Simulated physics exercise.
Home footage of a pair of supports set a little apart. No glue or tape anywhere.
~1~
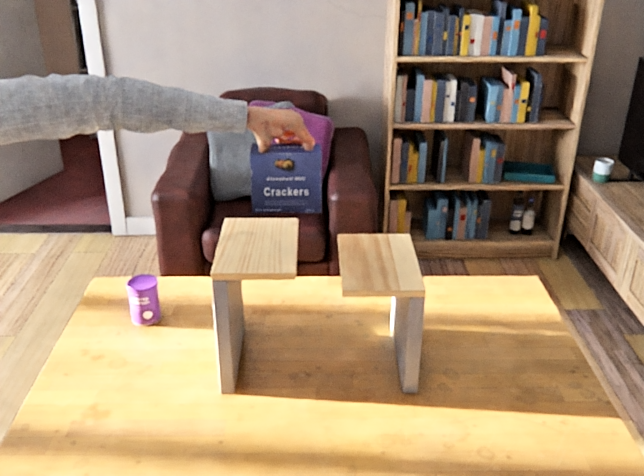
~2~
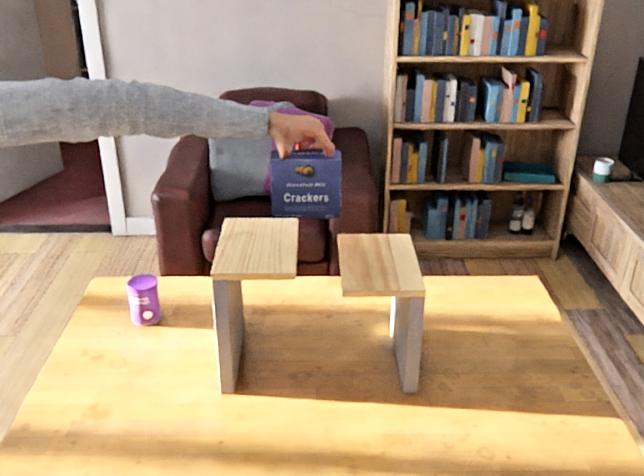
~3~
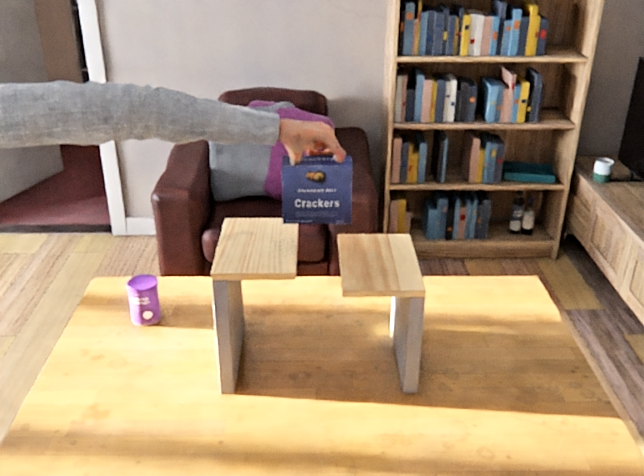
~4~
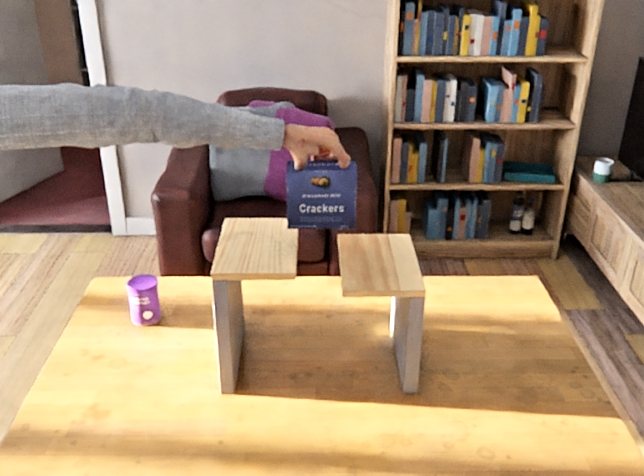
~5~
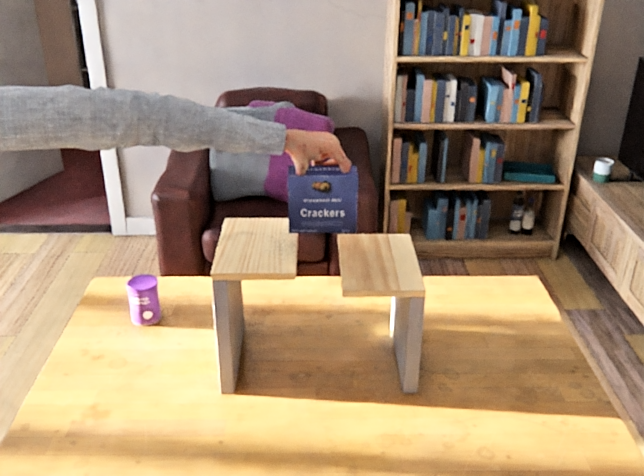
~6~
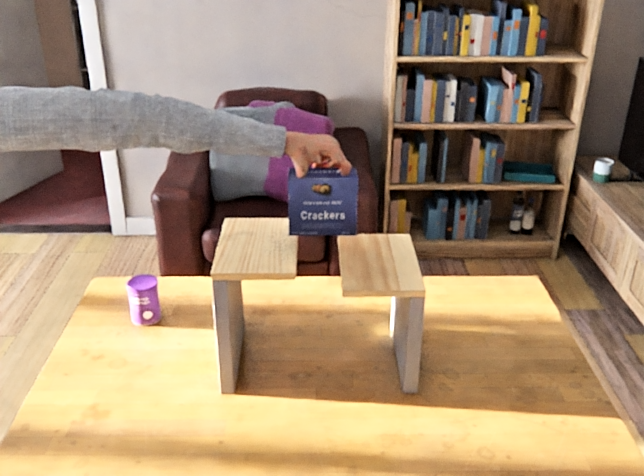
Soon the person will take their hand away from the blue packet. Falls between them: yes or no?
No.
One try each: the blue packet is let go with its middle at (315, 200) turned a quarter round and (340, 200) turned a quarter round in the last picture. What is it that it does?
In the first case it falls clear through; in the second it gets held up.
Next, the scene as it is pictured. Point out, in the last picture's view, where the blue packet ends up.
In the last picture, near pixel (328, 224).
Then, 0.20 s later than the last frame, blue packet tilted by 8° near (325, 218).
Then, 0.30 s later than the last frame, blue packet tilted by 24° near (330, 223).
Then, 0.40 s later than the last frame, blue packet tilted by 21° near (328, 224).
When it is over, moved from the start, blue packet; purple tin as before. End places, in pixels of the last picture, blue packet near (328, 224). The packet stays on top.
